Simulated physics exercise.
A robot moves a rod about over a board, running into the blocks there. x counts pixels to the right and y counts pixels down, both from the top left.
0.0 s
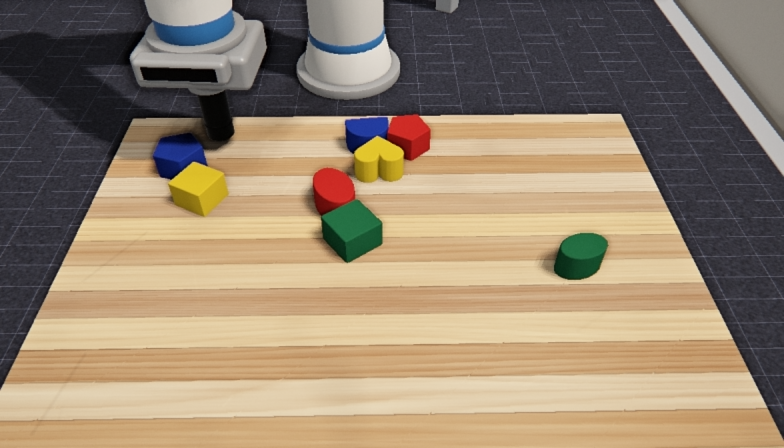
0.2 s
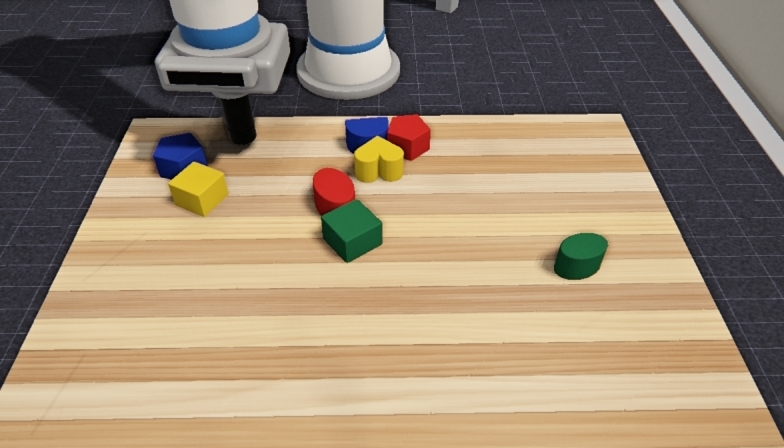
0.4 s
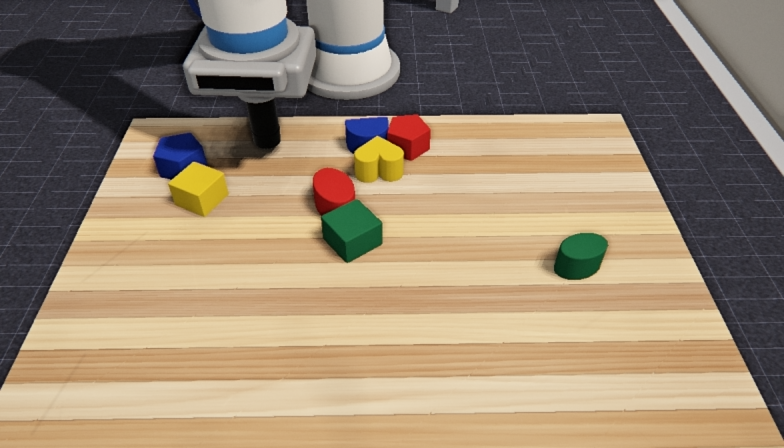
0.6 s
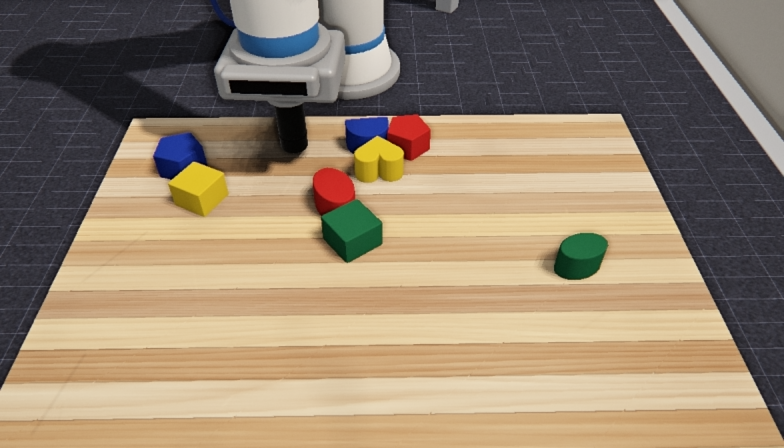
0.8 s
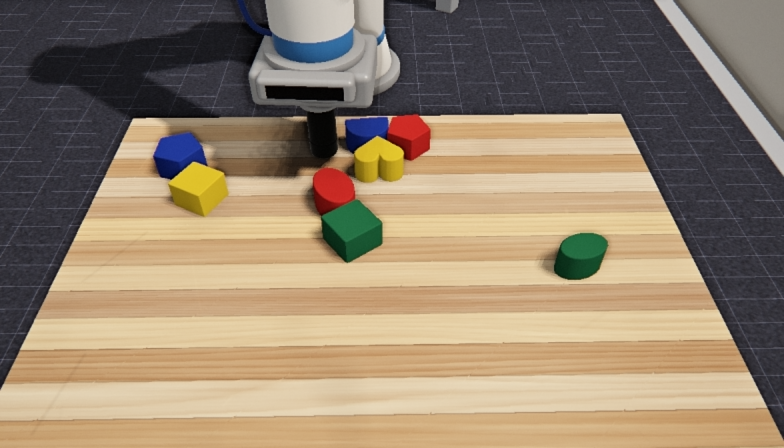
A white and grey robot arm with blue bands holds a black rod over a striped wooden board on a dark tiled floor, seen from above by a still camera. Blue and yellow blocks sit at the left, blue, red, yellow and green ones cluster near the middle, and a green one lies alone at right. The arm glides steadily rightward along the far edge, bringing the rod near the middle cluster, while every block stays still.
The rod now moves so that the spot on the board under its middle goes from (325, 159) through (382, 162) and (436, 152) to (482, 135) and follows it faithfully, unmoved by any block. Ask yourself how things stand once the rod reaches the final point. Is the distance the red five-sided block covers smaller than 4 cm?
I expect not.
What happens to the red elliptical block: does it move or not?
My prediction: It remains in place.
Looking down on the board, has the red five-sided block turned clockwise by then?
No, it doesn't check out.
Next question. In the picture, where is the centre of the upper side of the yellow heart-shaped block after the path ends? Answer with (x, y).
I predict (415, 158).
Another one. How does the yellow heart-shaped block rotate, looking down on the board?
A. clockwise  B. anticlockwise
A - clockwise.
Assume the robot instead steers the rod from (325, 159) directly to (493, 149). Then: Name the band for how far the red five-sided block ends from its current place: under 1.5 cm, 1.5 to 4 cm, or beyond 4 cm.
It gets moved over 4 cm.
On the path given first. One third of the way, rod (382, 154); blue half-round block (377, 121), turned 30° anticlockwise; yellow heart-shaped block (406, 155), turned 15° clockwise; red five-sided block (413, 125).
Two thirds of the way, rod (437, 145); blue half-round block (377, 121), turned 30° anticlockwise; yellow heart-shaped block (415, 158), turned 30° clockwise; red five-sided block (440, 111), turned 35° anticlockwise.
At the end, rod (483, 128); red elliptical block unmoved; blue half-round block (377, 121), turned 30° anticlockwise; yellow heart-shaped block (415, 158), turned 30° clockwise; red five-sided block (443, 106), turned 55° anticlockwise.
